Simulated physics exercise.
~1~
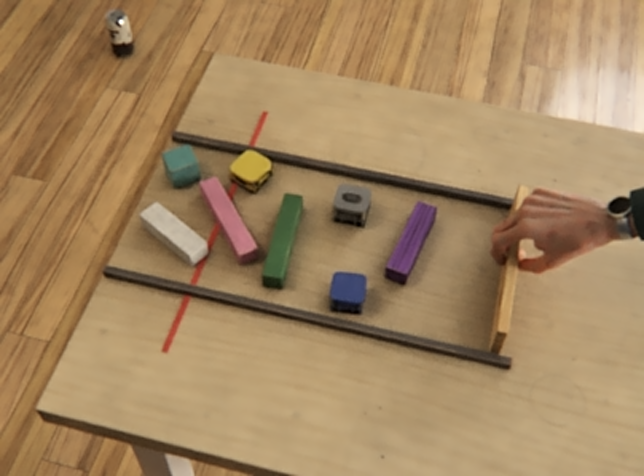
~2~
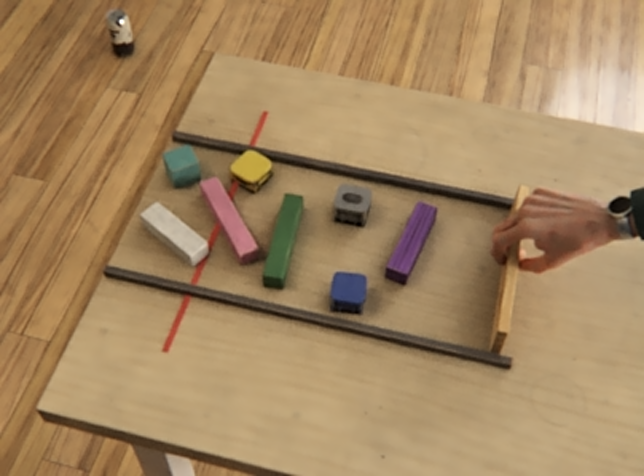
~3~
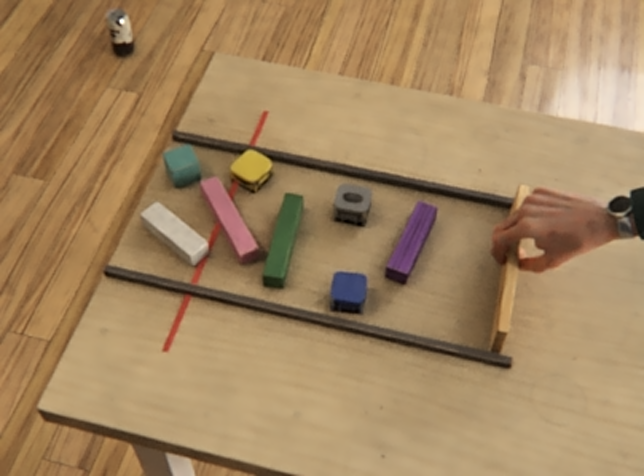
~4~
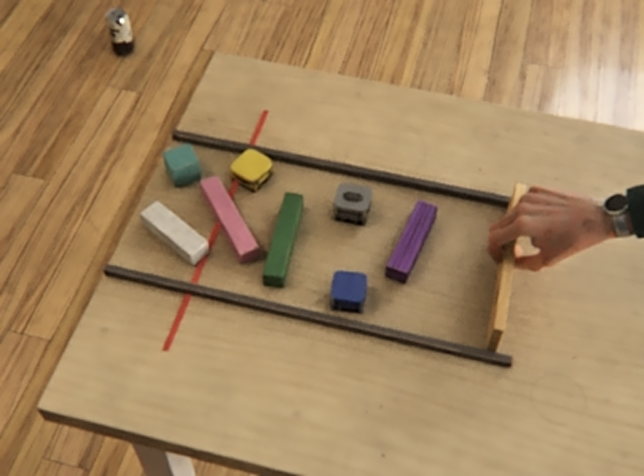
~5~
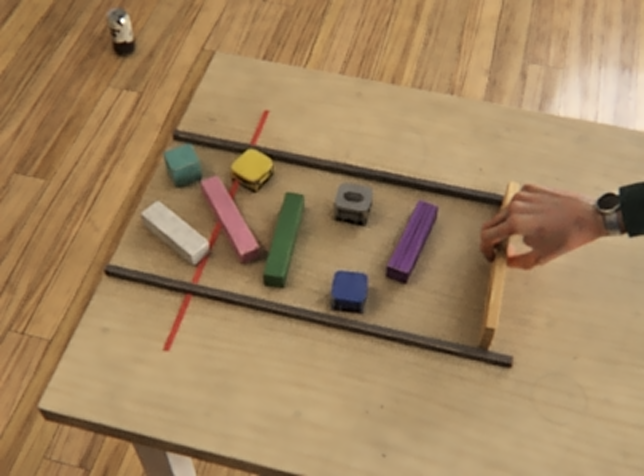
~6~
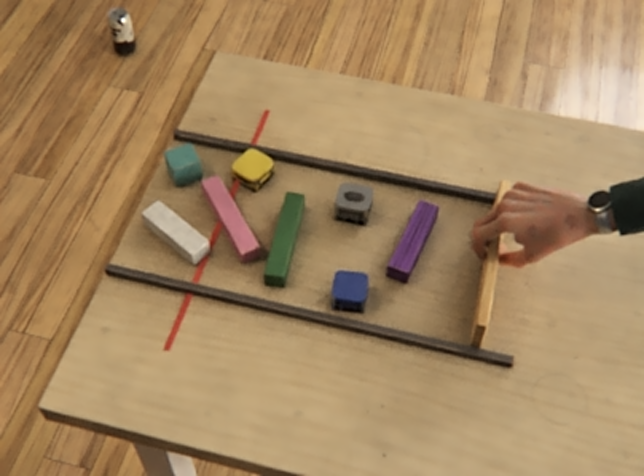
On a pale wooden table above a plank floor, seen from high up at an angle, two dark rails run across the top over a thin red line. Between them lie turquoise, yellow, grey and blue blocks and white, pink, green and purple bars, with a wooden board at the right. A hand holds the board, then slides it slightly left, while the pieces and view stay practically still.
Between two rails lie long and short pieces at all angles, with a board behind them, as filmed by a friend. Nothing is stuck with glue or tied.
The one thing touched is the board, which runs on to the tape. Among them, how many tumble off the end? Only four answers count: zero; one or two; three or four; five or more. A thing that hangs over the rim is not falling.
The table loses one piece, perhaps two.
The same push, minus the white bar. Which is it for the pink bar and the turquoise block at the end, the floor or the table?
Looking at each, the pink bar holds its spot and the turquoise block drops away.
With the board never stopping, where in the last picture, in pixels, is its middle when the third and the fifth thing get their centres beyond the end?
At (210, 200) for the third, at (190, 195) for the fifth.
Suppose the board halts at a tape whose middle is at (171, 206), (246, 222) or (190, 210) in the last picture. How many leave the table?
In order: 6, 0 and 5.
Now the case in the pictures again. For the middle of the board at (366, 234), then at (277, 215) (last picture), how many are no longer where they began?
Counts: 3 and 7.
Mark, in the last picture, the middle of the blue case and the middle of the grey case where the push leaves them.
Roughly at (187, 254) and at (200, 171), in that order.
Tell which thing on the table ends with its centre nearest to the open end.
It's the white bar.
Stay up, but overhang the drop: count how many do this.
Result: 3.
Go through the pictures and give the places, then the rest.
Turquoise block (181, 167); white bar (174, 234); pink bar (228, 220); board (510, 267); tape (221, 219), in the first frame.
White bar (175, 234); board (510, 267), in the second frame.
Pink bar (229, 219); grey case (353, 205), in the third frame.
Turquoise block (182, 165); green bar (284, 239), in the fourth frame.
White bar (176, 233); blue case (349, 292), in the fifth frame.
Turquoise block (183, 165); white bar (176, 233); pink bar (230, 218); board (491, 261); tape (223, 217), in the sixth frame.
Soon after, none off yet; turquoise block at rest near (183, 165); white bar at rest near (176, 233); pink bar at rest near (230, 218).
After that, none off yet; turquoise block moving near (177, 163); white bar displaced a little near (151, 235); pink bar displaced a little near (184, 216).
In the end, the number that fall off is one or two; gone, turquoise block.
